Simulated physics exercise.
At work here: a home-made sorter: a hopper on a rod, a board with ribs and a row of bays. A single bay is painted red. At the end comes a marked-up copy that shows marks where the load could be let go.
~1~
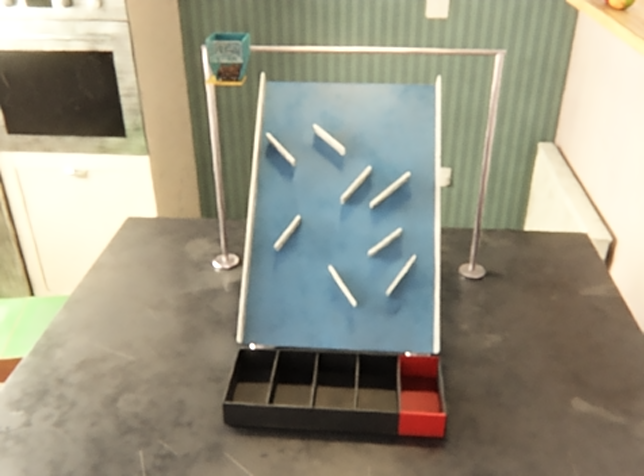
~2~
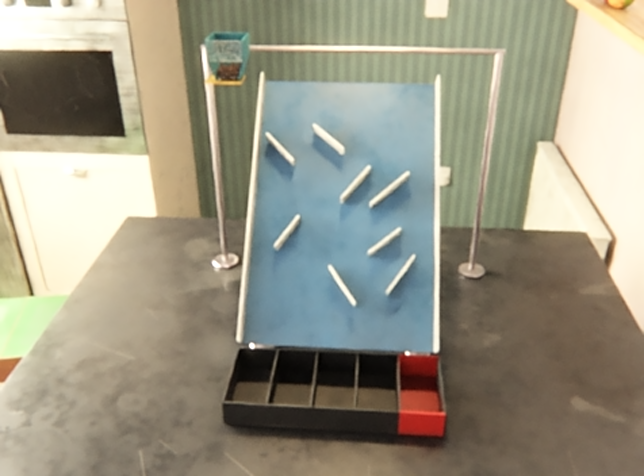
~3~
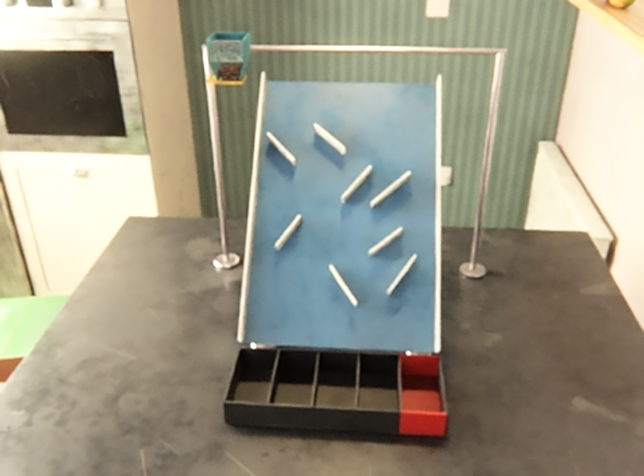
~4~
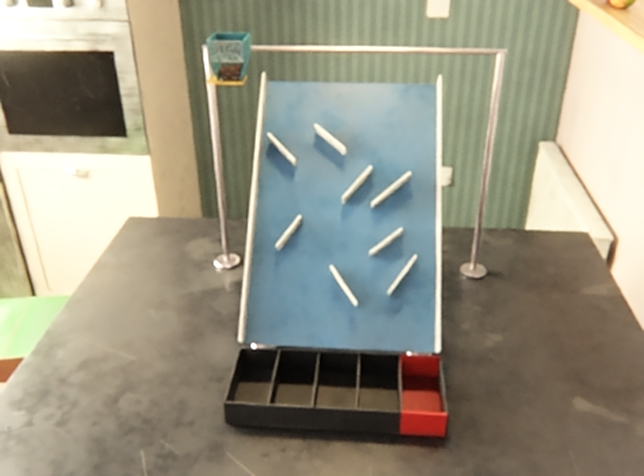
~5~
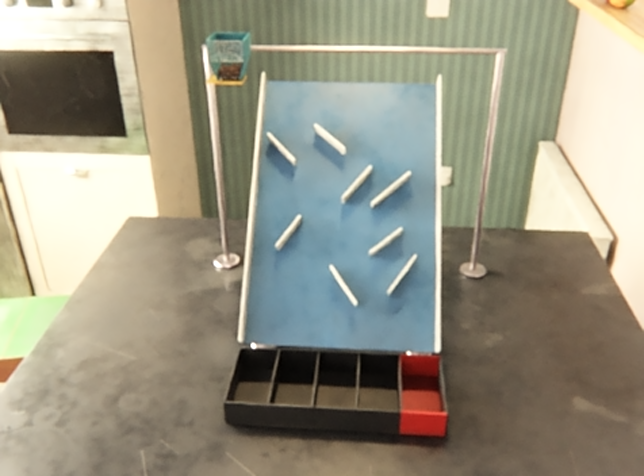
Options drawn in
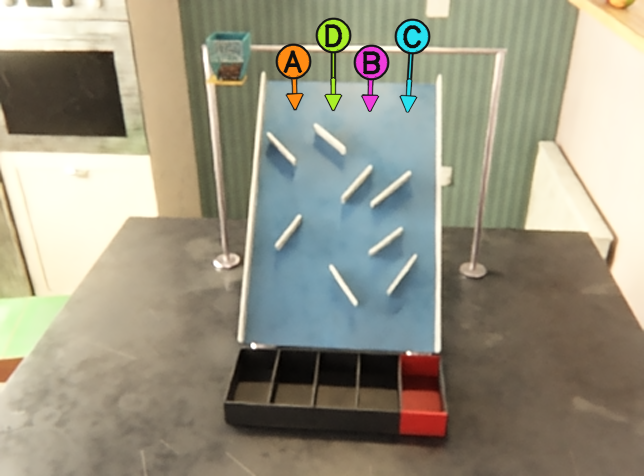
On a dark tabletop in a kitchen-like room, a tilted blue board with pale ribs stands above a row of five bays, the far-right one red. A small teal hopper holding dark contents hangs at the left of a metal rod, and nothing visibly moves throughout.
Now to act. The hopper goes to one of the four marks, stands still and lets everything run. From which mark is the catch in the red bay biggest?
Take C.
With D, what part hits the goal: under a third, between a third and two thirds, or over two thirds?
It is under a third.
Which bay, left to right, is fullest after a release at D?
The second.
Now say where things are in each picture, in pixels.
In the first picture, hopper (229, 73), allspice berries, door shut.
In the second picture, ribs (267, 133) to (293, 160), (314, 124) to (343, 149), (341, 198) to (370, 166).
In the third picture, ribs (372, 203) to (410, 172), (276, 246) to (300, 215), (370, 252) to (402, 228).
In the fourth picture, ribs (331, 266) to (356, 304), (389, 292) to (416, 255).
In the fifth picture, red bay (423, 422), number 5 of 5 from the left.
On the marked copy, mark A meets the board at (295, 103); mark B meets the board at (369, 105); mark C meets the board at (407, 105); mark D meets the board at (333, 104).
For mark A, about a tenth in the red bay, the larger part in other bays, about a tenth outside the box.
For mark B, not one piece in the red bay, almost all in other bays, about a tenth outside the box.
For mark C, roughly a third in the red bay, roughly two thirds in other bays.
For mark D, just a few in the red bay, almost all in other bays, about a tenth outside the box.
